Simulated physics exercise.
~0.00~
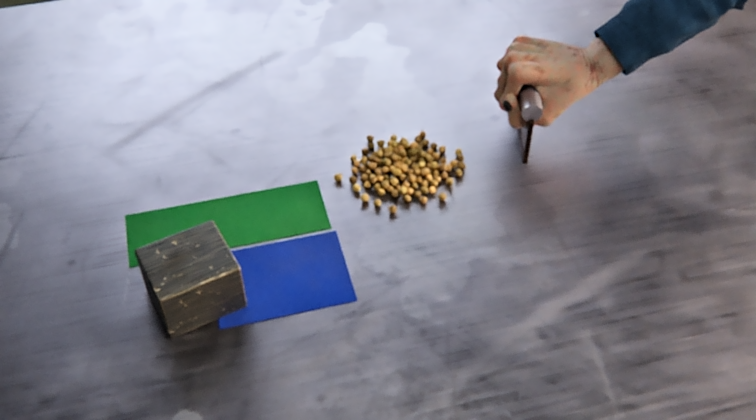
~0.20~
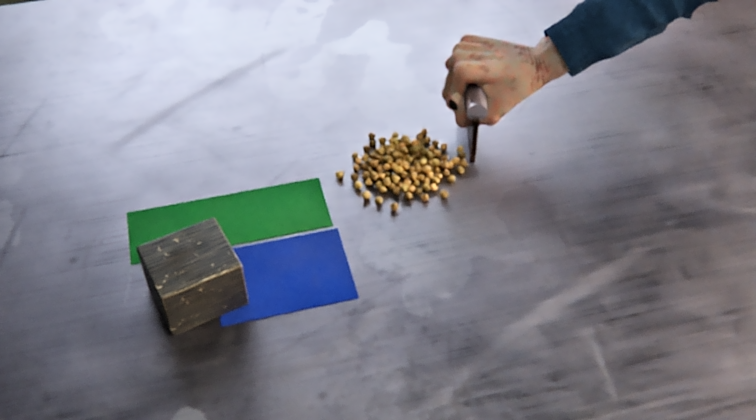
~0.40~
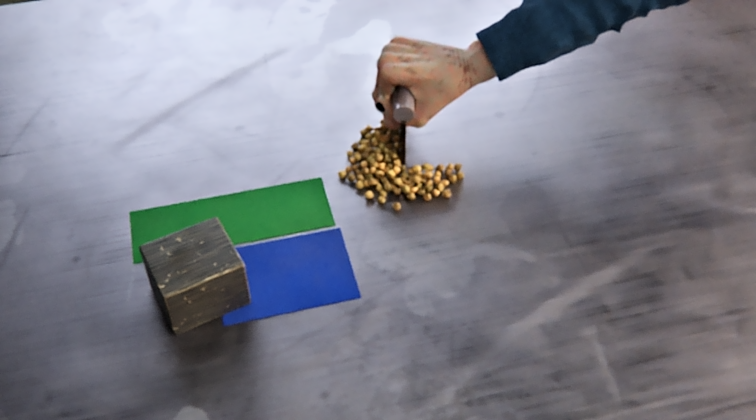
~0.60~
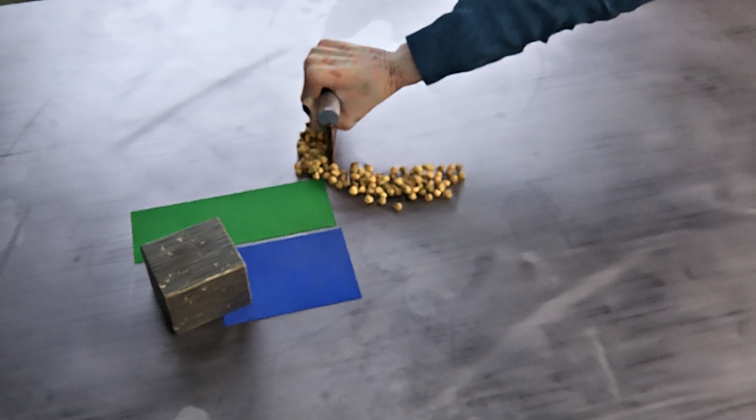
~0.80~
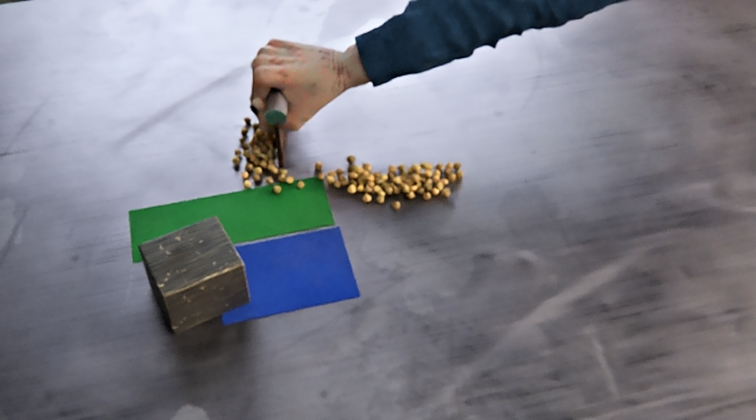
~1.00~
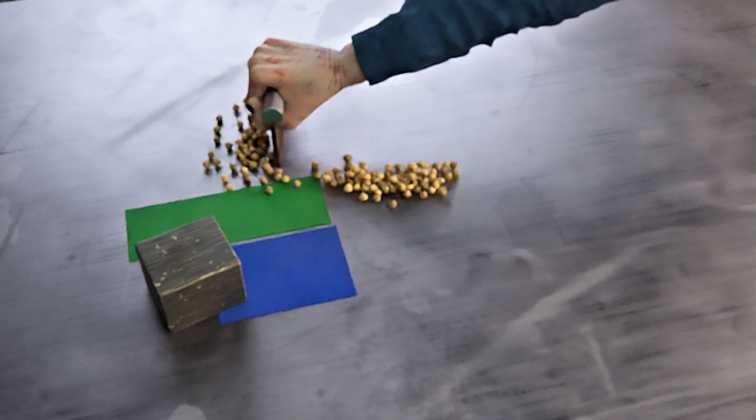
Hand dragging a scraper left through a pile of dried chickpeas, scattering some beyond the green mat and leaving others behind.
